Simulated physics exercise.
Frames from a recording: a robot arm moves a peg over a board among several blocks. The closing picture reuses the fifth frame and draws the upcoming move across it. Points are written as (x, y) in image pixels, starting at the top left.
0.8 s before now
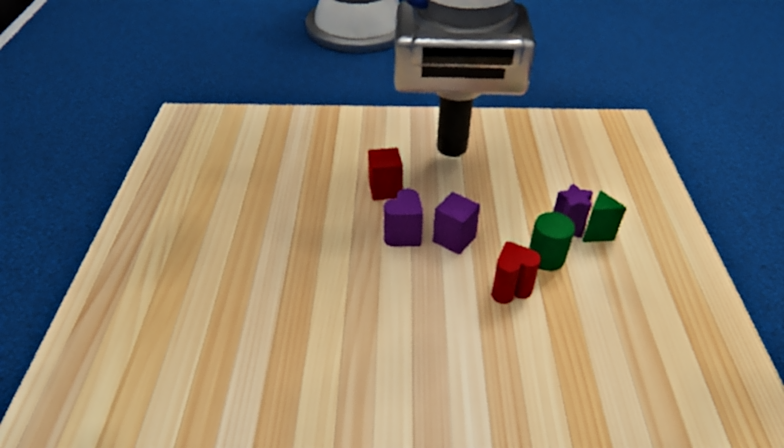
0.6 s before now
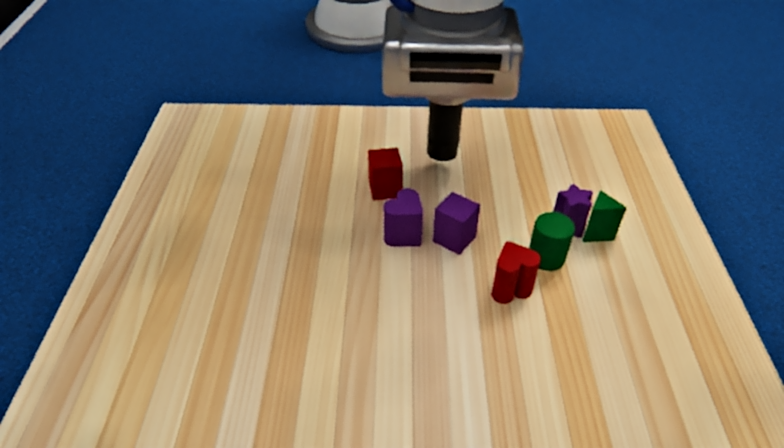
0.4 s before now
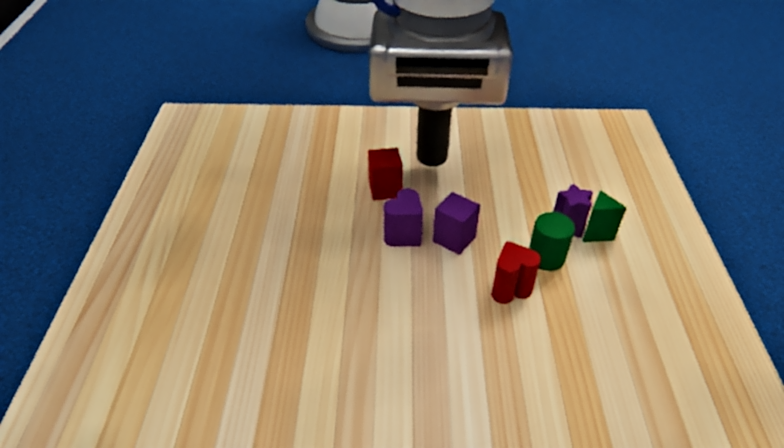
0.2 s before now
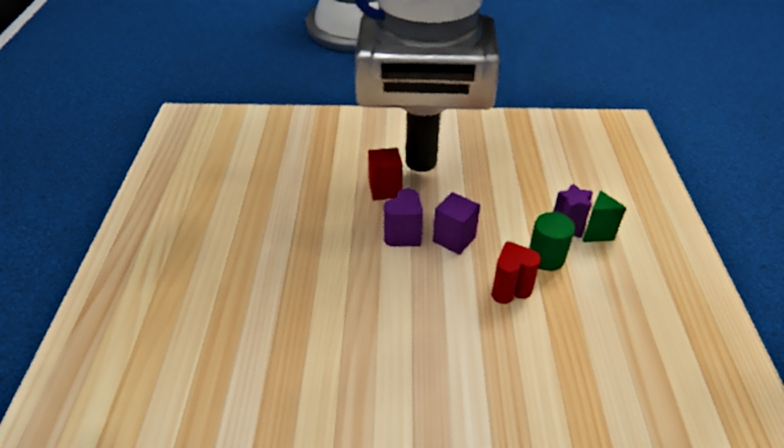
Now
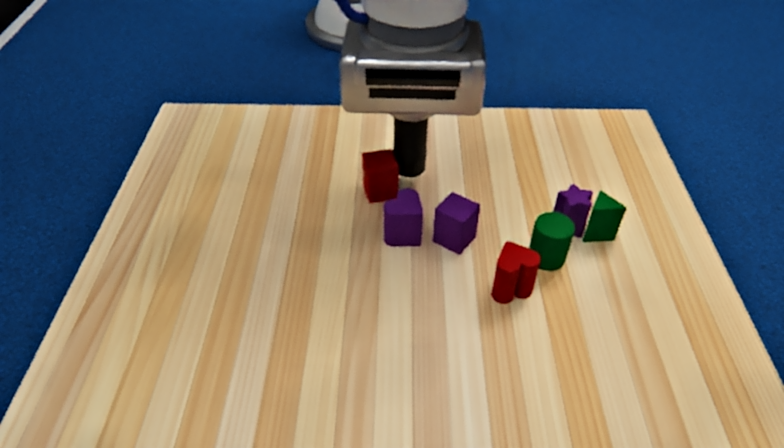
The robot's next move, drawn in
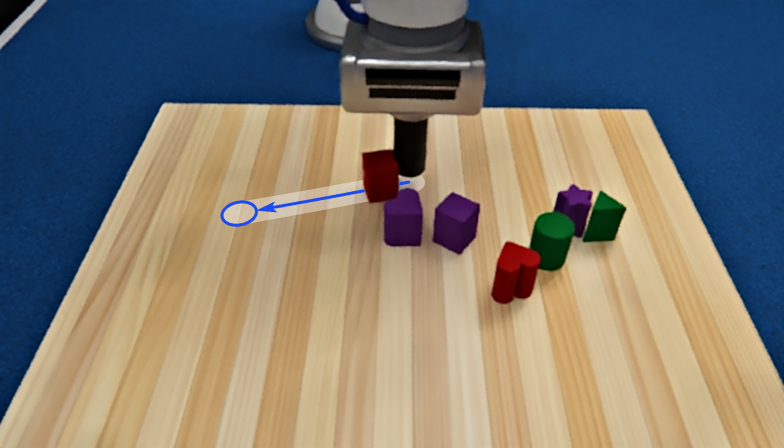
We see a robot arm move a dark peg leftward and slightly nearer over a wooden board holding red, purple and green blocks. The peg reaches the red square block and nudges it slightly left, while the other blocks stay still.
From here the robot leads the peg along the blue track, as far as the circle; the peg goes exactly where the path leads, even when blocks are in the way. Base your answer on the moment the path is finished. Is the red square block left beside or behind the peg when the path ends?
Yes, that is how it ends up.
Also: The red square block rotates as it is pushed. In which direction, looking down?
I'd predict that, seen from above, the red square block rotates counter-clockwise.
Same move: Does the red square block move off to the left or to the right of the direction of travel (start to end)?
Taking start-to-end as forward, the block's sideways shift goes to the left.
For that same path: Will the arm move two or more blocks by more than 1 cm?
It seems not.
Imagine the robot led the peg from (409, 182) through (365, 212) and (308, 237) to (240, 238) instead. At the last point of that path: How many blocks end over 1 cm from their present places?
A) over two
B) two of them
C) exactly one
That would be C.
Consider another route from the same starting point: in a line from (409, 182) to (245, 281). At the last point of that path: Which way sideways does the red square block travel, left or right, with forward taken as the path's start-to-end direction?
Answer: Rightward.
Drawn move, from (409, 182) directly to (239, 213).
What follows on the original path. One third of the way, peg at (353, 179); red square block at (330, 177), turned 50° anticlockwise.
Two thirds of the way, peg at (295, 190); red square block at (301, 192), turned 90° anticlockwise.
At the end, peg at (236, 200); red square block at (301, 192), turned 90° anticlockwise; purple heart block still.
